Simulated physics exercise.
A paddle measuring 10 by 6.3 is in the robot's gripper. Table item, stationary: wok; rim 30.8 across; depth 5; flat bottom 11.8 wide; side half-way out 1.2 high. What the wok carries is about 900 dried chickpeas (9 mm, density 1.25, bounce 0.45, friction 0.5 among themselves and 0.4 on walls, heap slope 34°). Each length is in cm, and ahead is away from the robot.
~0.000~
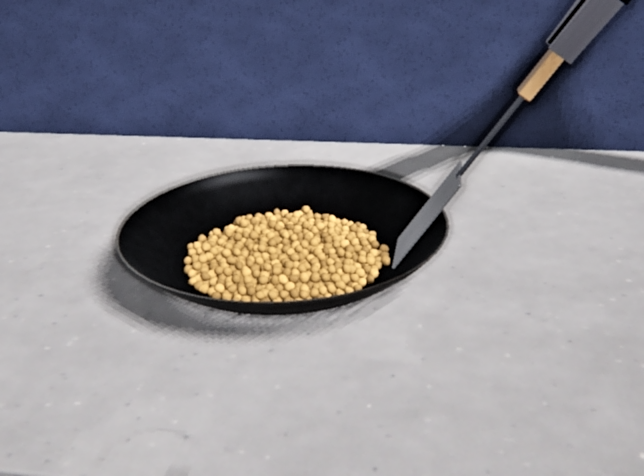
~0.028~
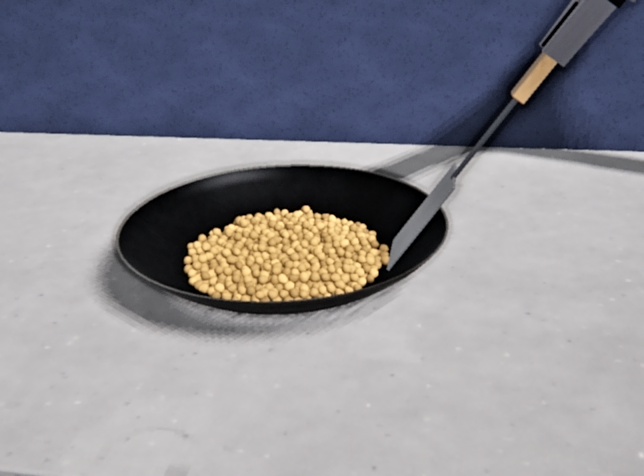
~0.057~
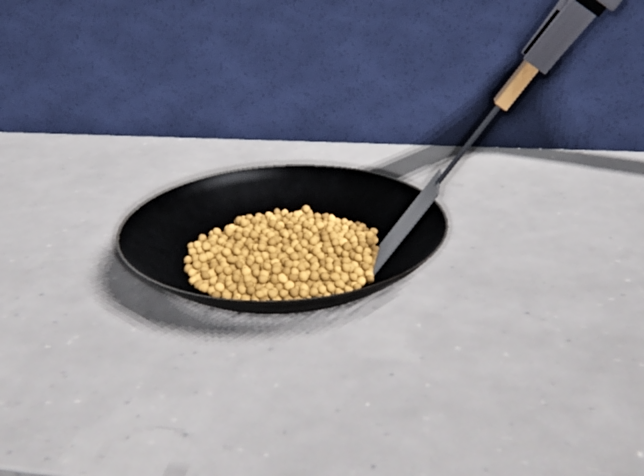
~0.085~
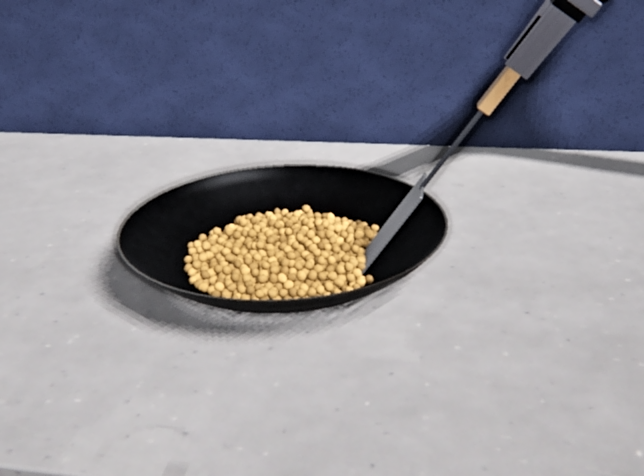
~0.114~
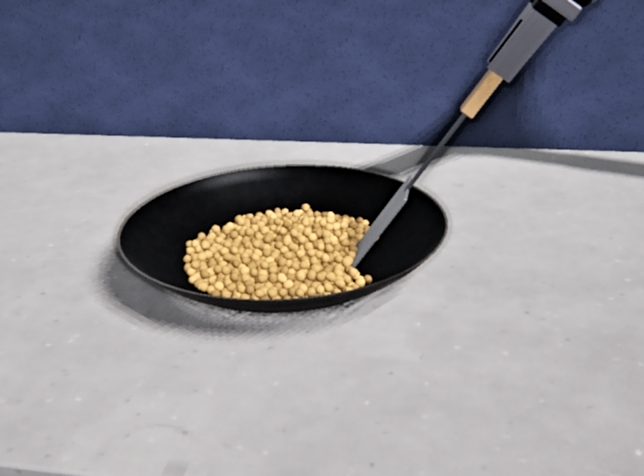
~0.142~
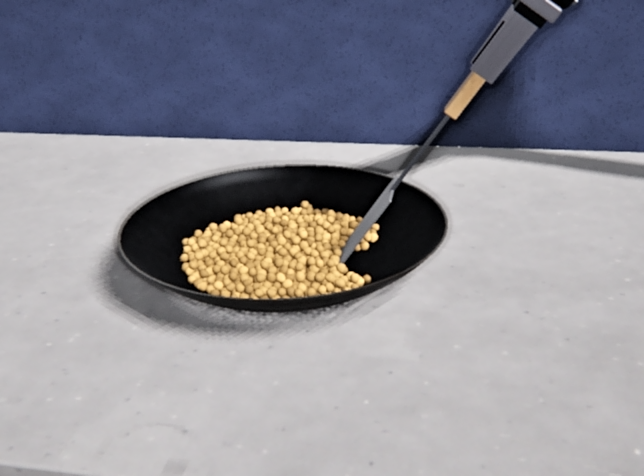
A grey paddle with a light wooden section, held by a robot gripper at the upper right, slides leftward through the right side of a heap of chickpeas, nudging some aside. The tan heap sits in a black wok on a pale grey speckled tabletop before a dark blue wall. Seen from slightly above, the view stays fixed and the wok stays still while the paddle keeps its slant.
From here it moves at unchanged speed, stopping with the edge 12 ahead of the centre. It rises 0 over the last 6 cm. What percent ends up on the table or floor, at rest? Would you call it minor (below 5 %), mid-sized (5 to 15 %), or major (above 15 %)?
I would call it mid-sized.
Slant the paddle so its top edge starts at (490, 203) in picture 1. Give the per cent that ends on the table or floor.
Roughly 5%.
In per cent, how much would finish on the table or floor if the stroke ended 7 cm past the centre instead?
I'd expect close to 0 per cent then.
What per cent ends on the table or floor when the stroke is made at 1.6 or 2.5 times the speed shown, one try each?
About 20 and 30 per cent.
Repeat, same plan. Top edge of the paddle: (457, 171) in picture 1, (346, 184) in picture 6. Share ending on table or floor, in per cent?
Close to 20 in a hundred.
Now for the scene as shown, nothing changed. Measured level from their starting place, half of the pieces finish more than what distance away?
Level distance of roughly 3 cm.
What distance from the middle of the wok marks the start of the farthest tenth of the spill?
About 30 cm.
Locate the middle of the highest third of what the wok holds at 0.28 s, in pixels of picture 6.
Roughly at (232, 238).
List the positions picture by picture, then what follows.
Paddle top edge at (461, 173), sloping 56°; upper third of the load around (290, 247), from x 190 to 385, top at y 210; 900 in the wok, in the first frame.
Paddle top edge at (455, 175), sloping 56°; upper third of the load around (290, 247), from x 190 to 385, top at y 210, in the second frame.
Paddle top edge at (439, 181), sloping 56°; upper third of the load around (292, 246), from x 190 to 375, top at y 210, in the third frame.
Paddle top edge at (424, 185), sloping 56°; upper third of the load around (292, 245), from x 190 to 375, top at y 210, in the fourth frame.
Paddle top edge at (409, 187), sloping 56°; upper third of the load around (287, 243), from x 190 to 375, top at y 210, in the fifth frame.
Paddle top edge at (394, 188), sloping 56°; upper third of the load around (282, 242), from x 185 to 375, top at y 205; 900 in the wok, in the sixth frame.
By 0.28 s, sloping 56°, highest piece 4 above the table; 900 in the wok.
By 0.41 s, sloping 56°, highest piece 6 above the table; 900 in the wok.
By 0.68 s, sloping 56°, highest piece 7 above the table; 809 in the wok, 89 on the table or floor, 2 on the blade or in flight.
By 1.73 s, sloping 56°, highest piece 6 above the table; 808 in the wok, 92 on the table or floor.
Final count, 808 in the wok, 92 on the table or floor. That is 10 % on the table or floor.
